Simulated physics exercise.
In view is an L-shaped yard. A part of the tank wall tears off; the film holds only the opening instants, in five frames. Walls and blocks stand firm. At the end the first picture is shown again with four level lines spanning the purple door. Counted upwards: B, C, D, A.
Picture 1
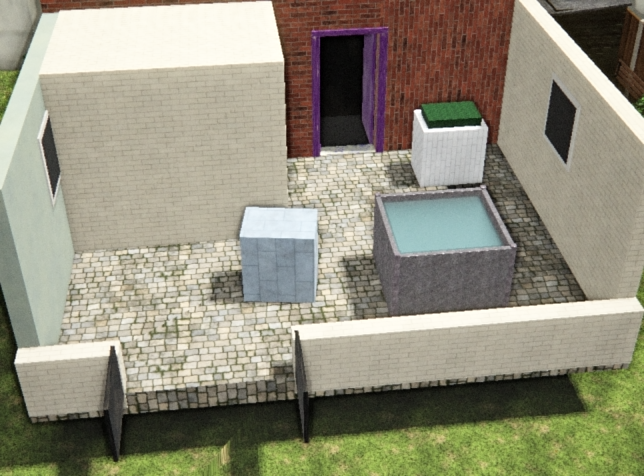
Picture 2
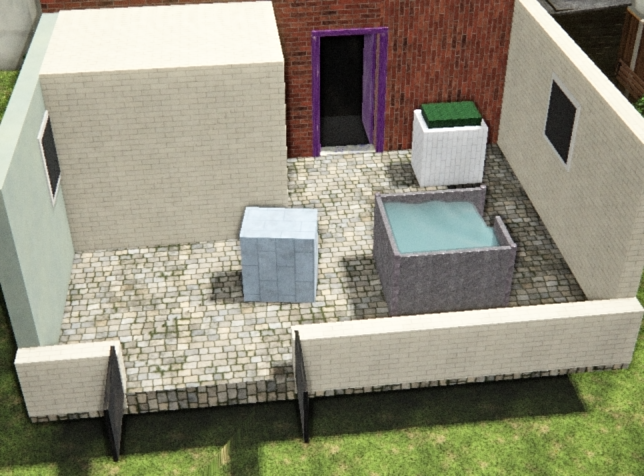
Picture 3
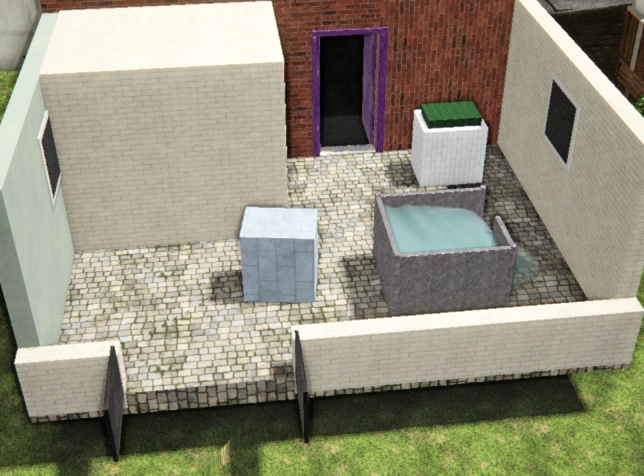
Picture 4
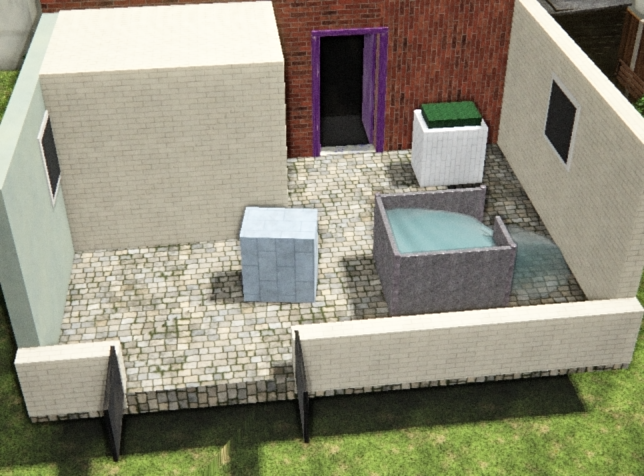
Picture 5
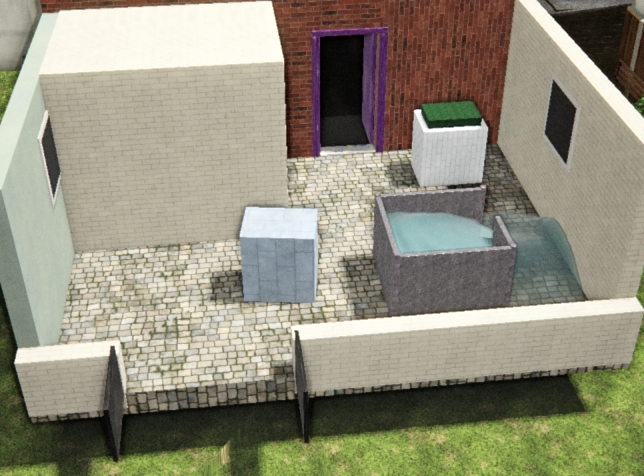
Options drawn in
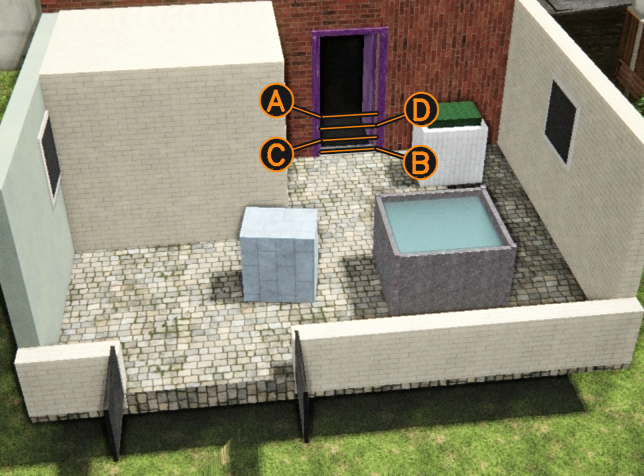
A paved, walled yard beside a red brick wall is seen from above, at an angle, with grass in front. A purple-framed doorway stands at the back, a white box topped with green near it, a pale grey-blue box in the middle, a grey tank of water at right, and an open gate at front left. The tank's right side opens, and water pours out across the paving to the right-hand wall while the camera stays still.
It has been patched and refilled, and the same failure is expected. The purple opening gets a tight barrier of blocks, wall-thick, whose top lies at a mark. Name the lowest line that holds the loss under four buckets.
Go for B.
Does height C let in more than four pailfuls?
No, that is safe.
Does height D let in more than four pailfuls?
No.
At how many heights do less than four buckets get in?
All four.
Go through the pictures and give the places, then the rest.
Water in the tank at rest, its middle at (442, 225); foot of the purple doorway at (348, 154); open gate at (206, 330), in the first frame.
Water covers 1 % of the ground, its front hidden from here, in the second frame.
In the third frame, 3 % of the ground under water, visible out to (533, 266).
In the fourth frame, 6 % of the ground under water, visible out to (552, 242).
In the fifth frame, 10 % of the ground under water, visible out to (538, 217).
In orange, A at (349, 115); B at (348, 150); C at (348, 138); D at (348, 127); from the bottom up B, C, D, A.
With A, nothing gets over.
With B, a splash gets over, under a bucket.
With C, nothing gets over.
With D, nothing gets over.
